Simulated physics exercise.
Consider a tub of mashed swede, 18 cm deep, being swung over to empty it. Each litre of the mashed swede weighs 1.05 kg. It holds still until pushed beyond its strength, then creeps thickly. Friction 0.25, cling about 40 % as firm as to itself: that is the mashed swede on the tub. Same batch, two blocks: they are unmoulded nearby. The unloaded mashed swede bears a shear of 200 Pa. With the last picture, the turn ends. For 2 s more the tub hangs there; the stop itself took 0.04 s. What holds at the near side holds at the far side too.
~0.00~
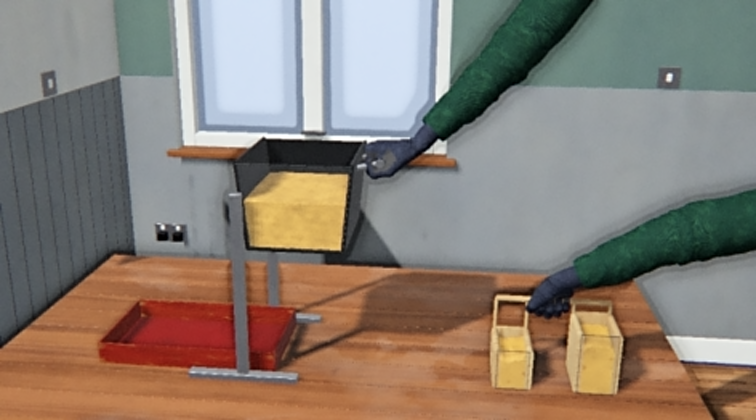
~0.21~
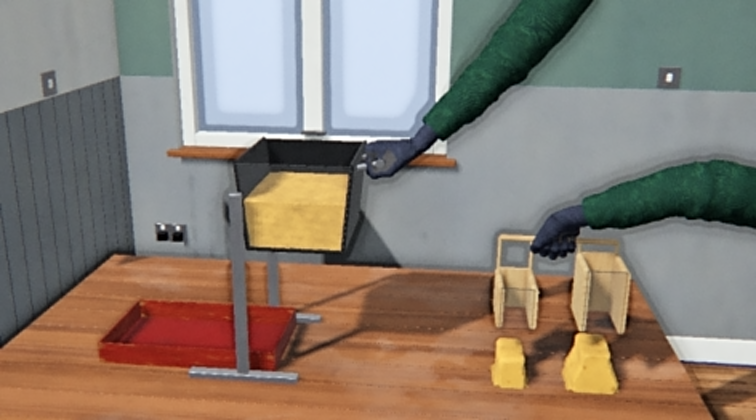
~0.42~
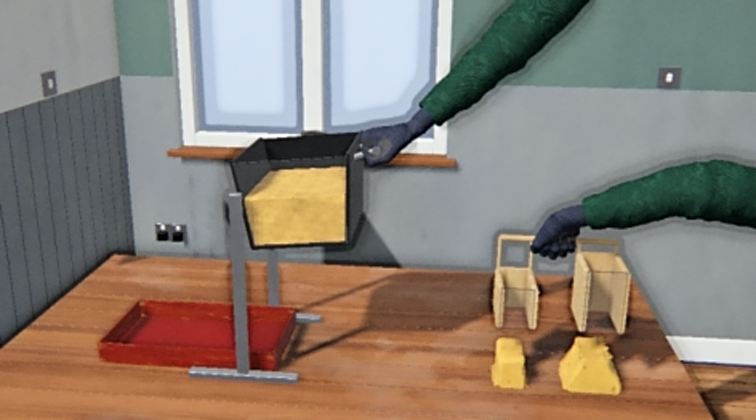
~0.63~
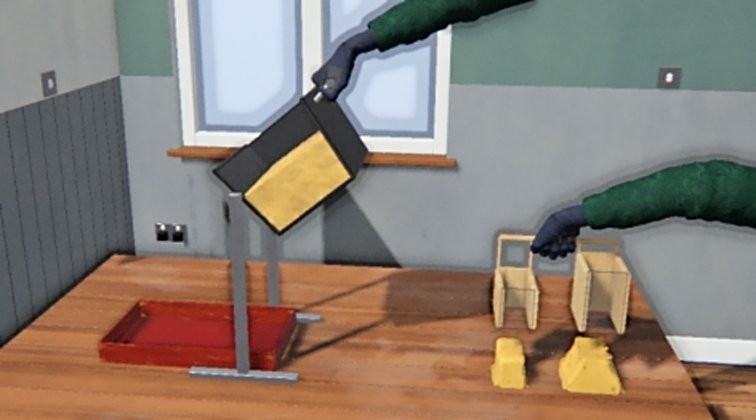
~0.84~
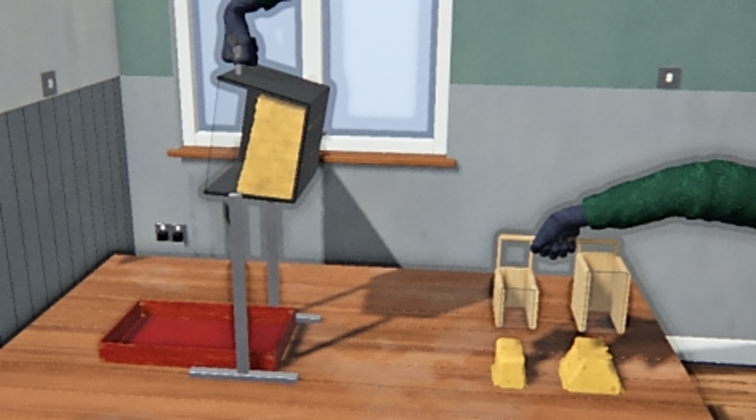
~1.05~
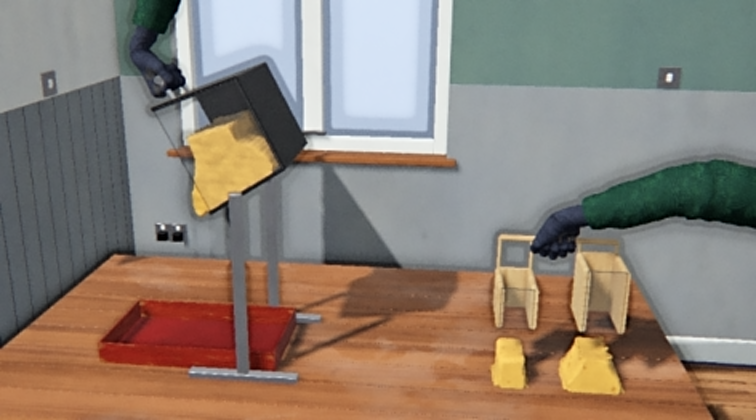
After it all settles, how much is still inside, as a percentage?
Roughly 0 % is still inside.
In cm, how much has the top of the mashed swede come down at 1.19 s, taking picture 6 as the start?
Roughly 10 cm.
After 1.19 s, the tub is at 117 degrees and holds 21 %.
After 1.36 s, the tub is at 117 degrees and holds 0 %.
After 1.53 s, the tub is at 117 degrees and holds 0 %.
After 1.70 s, the tub is at 117 degrees and holds 0 %.
After 3.05 s, at the end, the tub is at 117 degrees and holds 0 %.
